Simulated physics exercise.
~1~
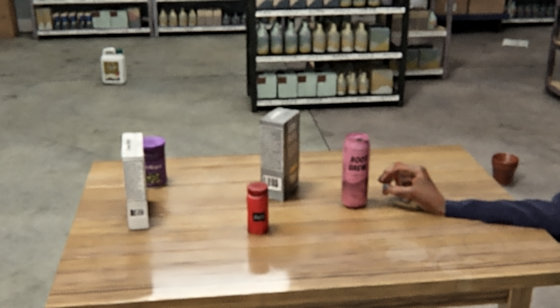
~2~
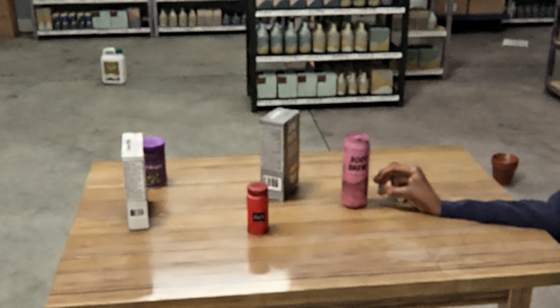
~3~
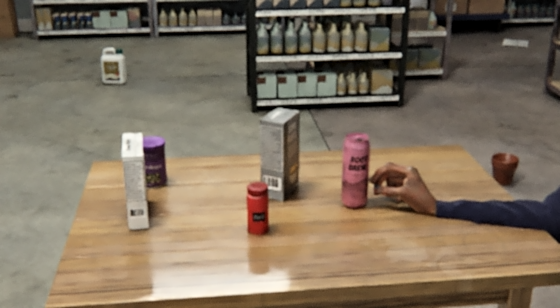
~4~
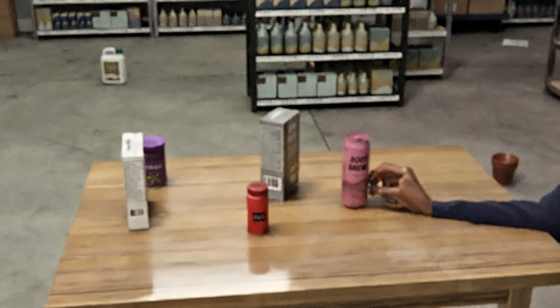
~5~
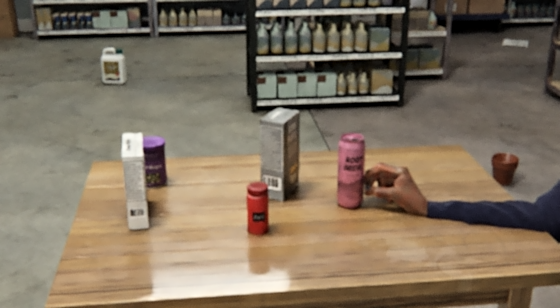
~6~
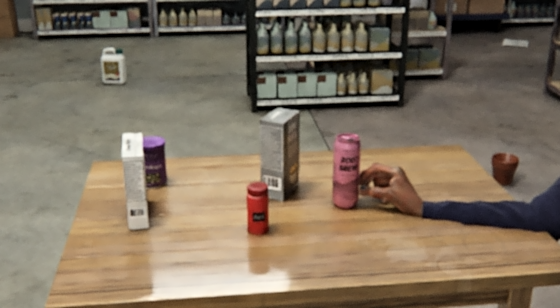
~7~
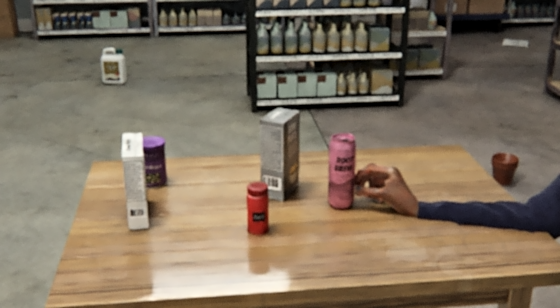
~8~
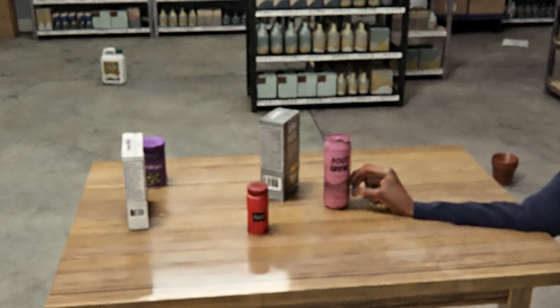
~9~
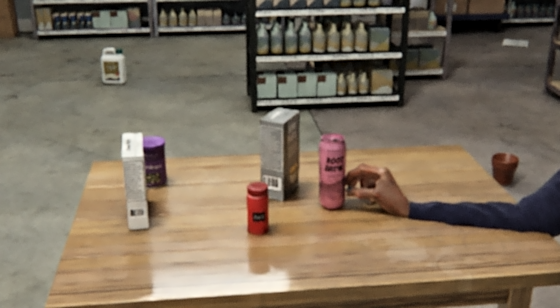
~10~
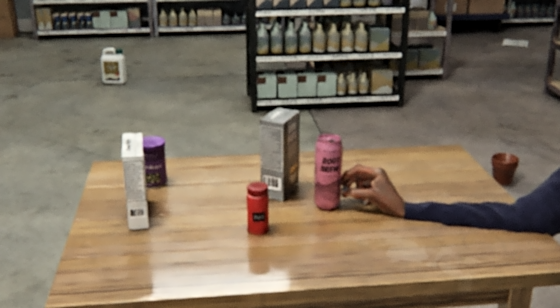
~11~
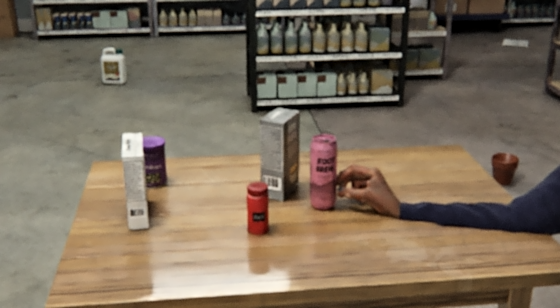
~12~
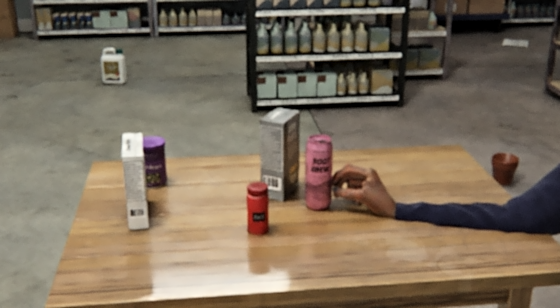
The video shows a hand reaching in from the right across a wooden table holding five items and gently pushing a pink can a short way left, toward a grey packet. The can slides while staying upright, and the red shaker, purple tin and both packets remain in place.
